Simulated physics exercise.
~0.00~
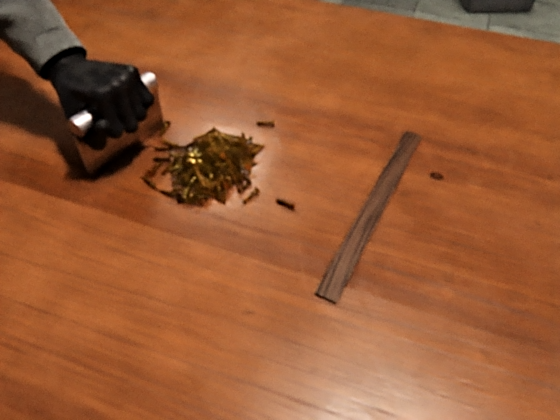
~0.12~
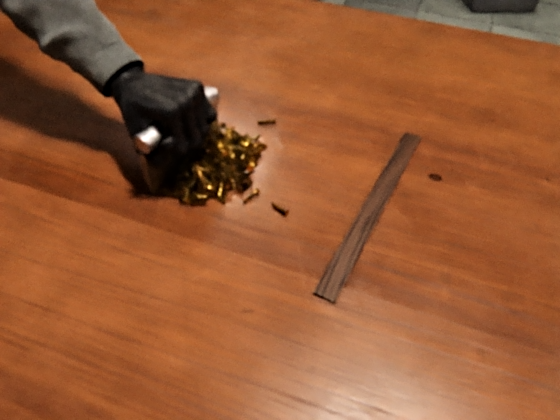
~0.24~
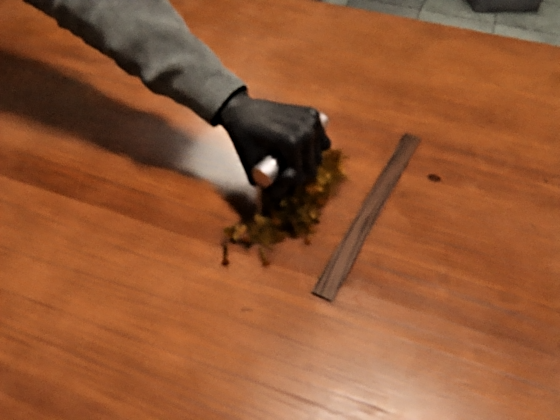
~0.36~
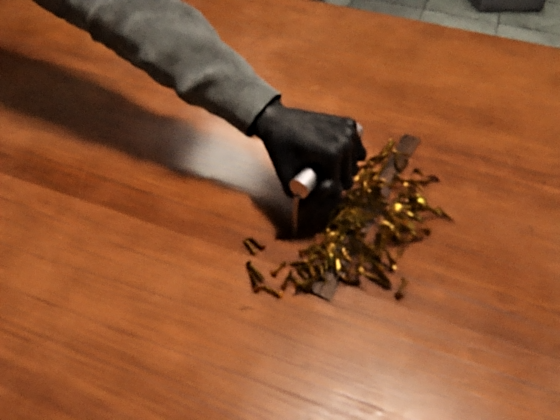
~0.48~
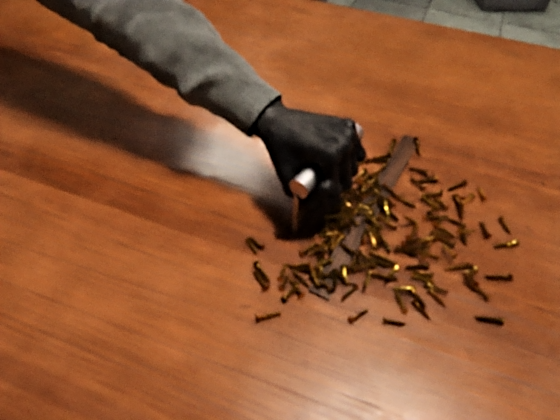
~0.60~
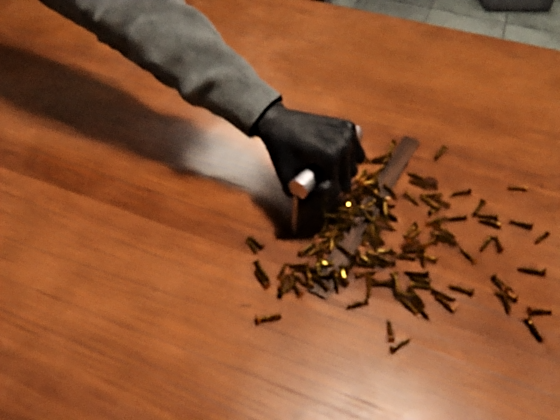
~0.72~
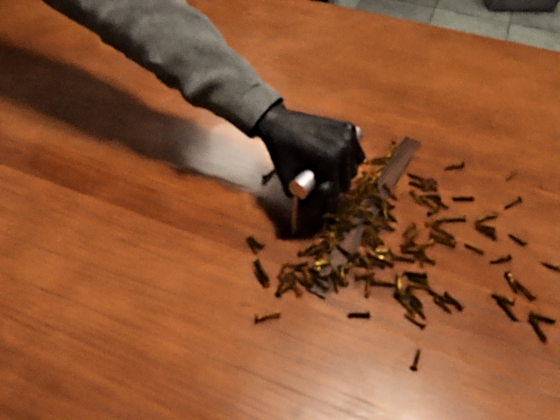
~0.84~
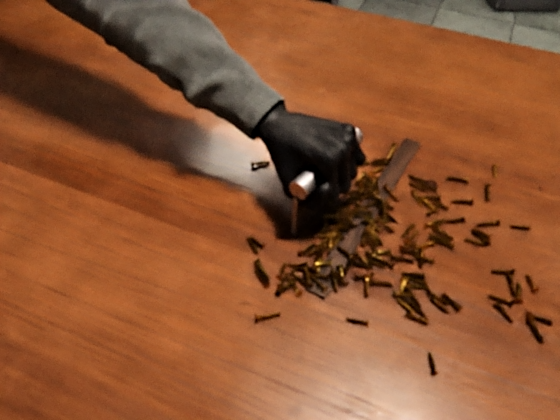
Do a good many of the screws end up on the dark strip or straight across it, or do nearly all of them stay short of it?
A good many of them end up on the strip or straight across it, scattered over the table on its right side.
